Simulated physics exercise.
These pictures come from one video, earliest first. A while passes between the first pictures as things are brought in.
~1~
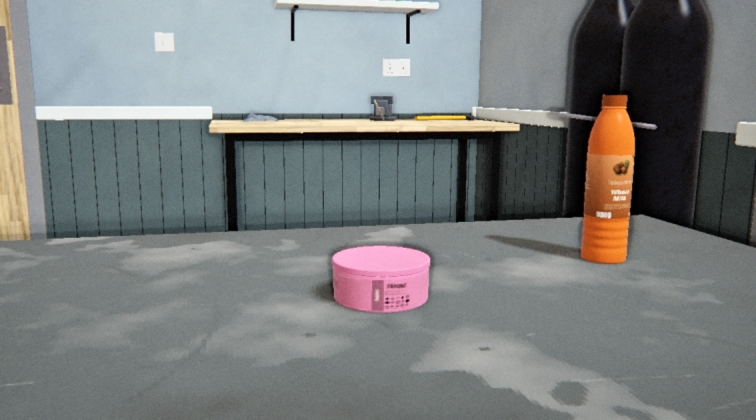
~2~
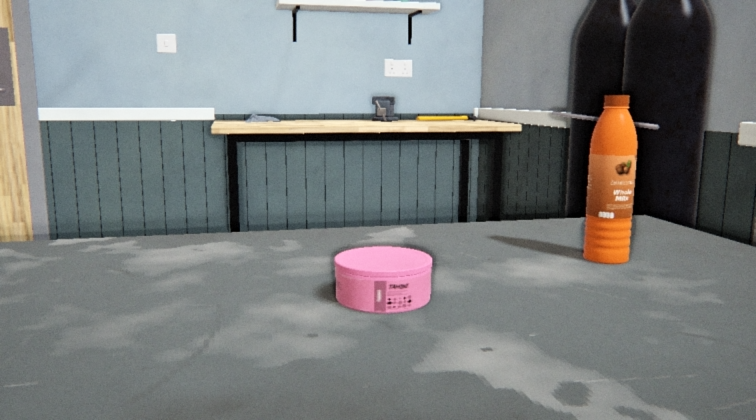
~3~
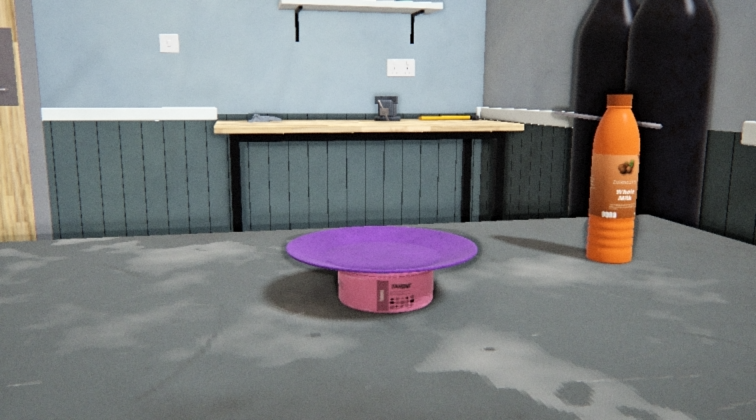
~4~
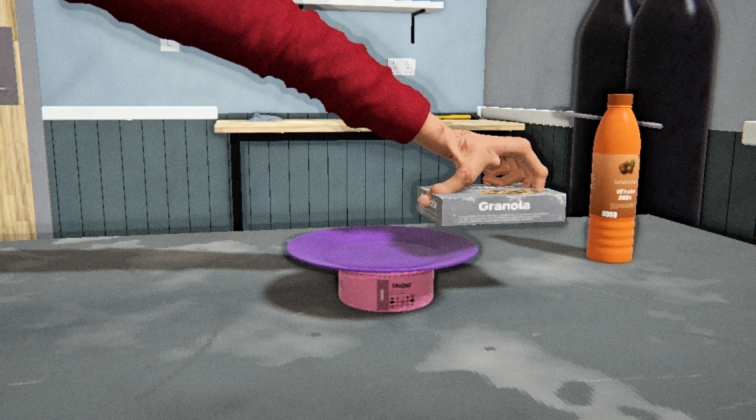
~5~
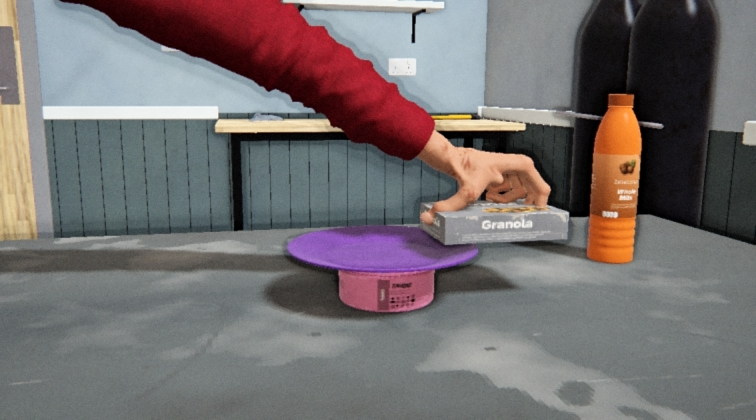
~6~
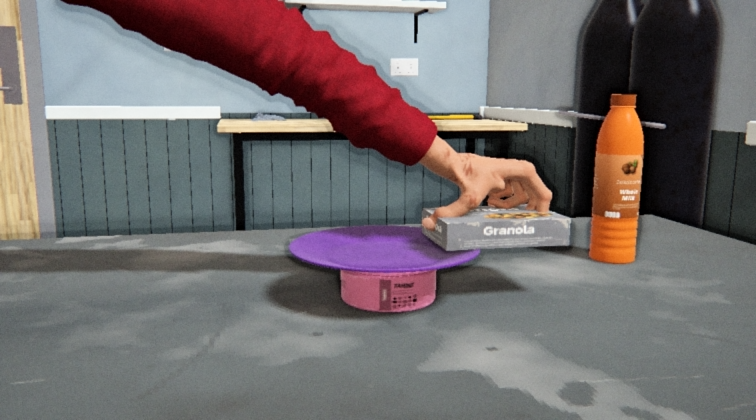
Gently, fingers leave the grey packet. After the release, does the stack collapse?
Yes, it collapses.
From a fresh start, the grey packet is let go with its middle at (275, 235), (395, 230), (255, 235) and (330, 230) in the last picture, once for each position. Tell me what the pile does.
Result per try: First toppled, second still standing, third toppled, fourth still standing.
Then, 0.20 s past the last view, grey packet rocked 42° from its first pose near (497, 243).
Then, 0.90 s past the last view, grey packet rocked 43° from its first pose near (495, 241).
Then, 2.20 s past the last view, grey packet resting near (495, 241).
Finally, down or leaning hard in the pile, grey packet; the other 3 still in place. Final places as the last picture's camera would see them, grey packet near (495, 241). The pile gives way.
